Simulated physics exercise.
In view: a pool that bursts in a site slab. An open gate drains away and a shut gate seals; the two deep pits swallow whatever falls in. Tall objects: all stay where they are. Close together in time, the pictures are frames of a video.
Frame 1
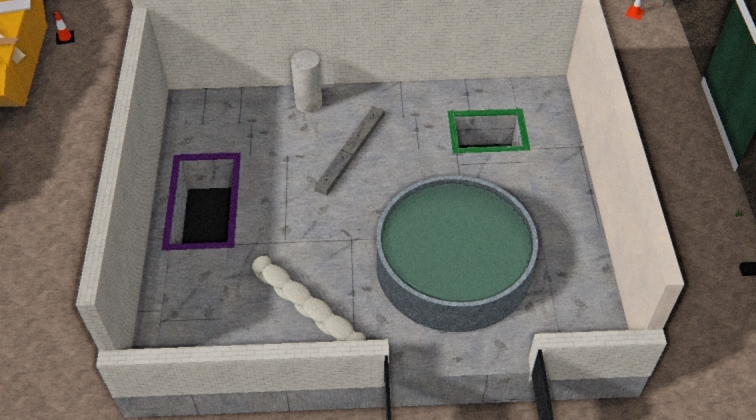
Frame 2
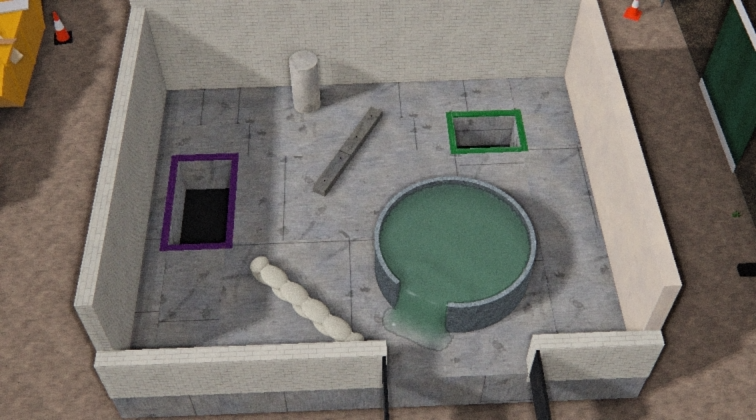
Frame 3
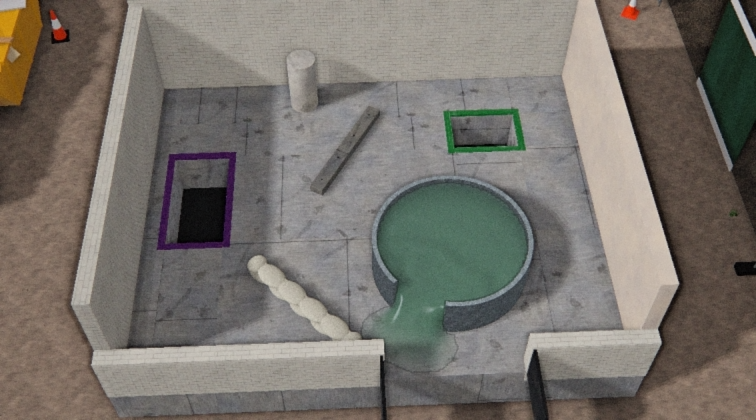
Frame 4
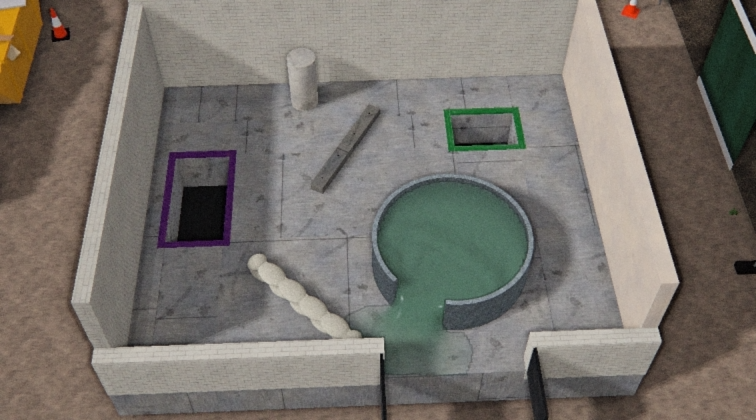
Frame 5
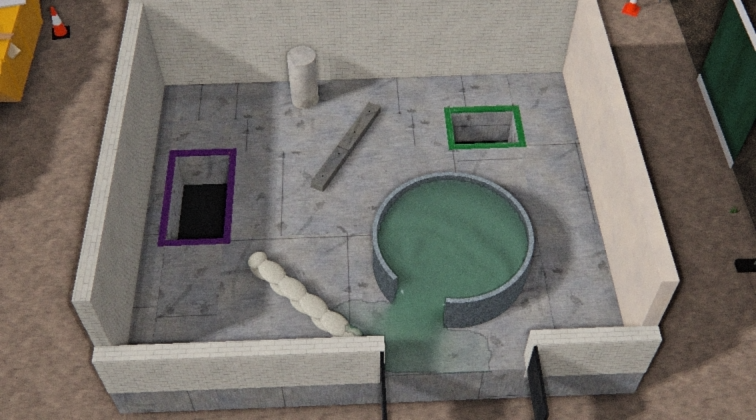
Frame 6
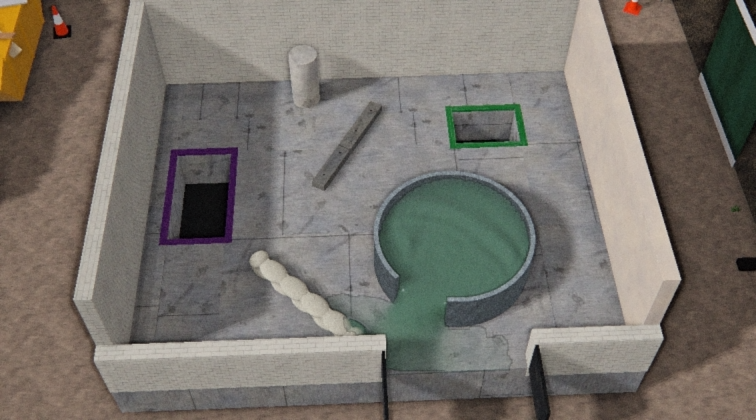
A round tank of green water bursts at its front and spills across the slab.
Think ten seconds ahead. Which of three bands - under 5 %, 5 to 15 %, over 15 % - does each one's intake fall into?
Bands: The gate falls in the over 15 % band; the purple pit falls in the 5 to 15 % band; the green pit falls in the under 5 % band.
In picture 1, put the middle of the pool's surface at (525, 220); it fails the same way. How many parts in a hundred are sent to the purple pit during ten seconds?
I'd put the purple pit at 4 % of the whole.
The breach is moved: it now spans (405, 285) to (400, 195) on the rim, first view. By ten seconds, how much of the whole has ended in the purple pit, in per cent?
For purple, roughly 55 in a hundred.
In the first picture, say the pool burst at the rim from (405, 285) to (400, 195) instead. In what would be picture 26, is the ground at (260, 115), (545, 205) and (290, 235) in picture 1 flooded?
Result, in sequence: Inundated; untouched by the flood; inundated.
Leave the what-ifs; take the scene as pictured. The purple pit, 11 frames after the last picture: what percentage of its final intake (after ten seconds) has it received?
Close to 0 percent.
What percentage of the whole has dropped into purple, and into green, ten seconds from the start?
In the order asked: 10 percent and 0 percent.
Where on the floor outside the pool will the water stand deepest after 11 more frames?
At about (382, 359).
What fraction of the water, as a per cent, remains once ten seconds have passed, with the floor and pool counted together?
36 %.
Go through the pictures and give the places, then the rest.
In the first picture, the round tank at (457, 241) is whole and still.
In the second picture, water pours out at (421, 314) and has run to a hidden place.
In the third picture, the front is at (367, 339), out from the gap at (418, 314).
In the fourth picture, water pours out at (418, 312) and has run to a hidden place.
In the fifth picture, the front is at a hidden place, out from the gap at (418, 310).
In the sixth picture, water pours out at (420, 309) and has run to a hidden place.
A moment on, water covers 15 % of the floor; the gate 10 %, the purple pit 0 %, the green pit 0 %.
Next, water covers 25 % of the floor; the gate 19 %, the purple pit 0 %, the green pit 0 %.
Then, water covers 35 % of the floor; the gate 30 %, the purple pit 1 %, the green pit 0 %.
Later, water covers 40 % of the floor; the gate 43 %, the purple pit 5 %, the green pit 0 %.
In the end, water covers 40 % of the floor; the gate 53 %, the purple pit 10 %, the green pit 0 %.
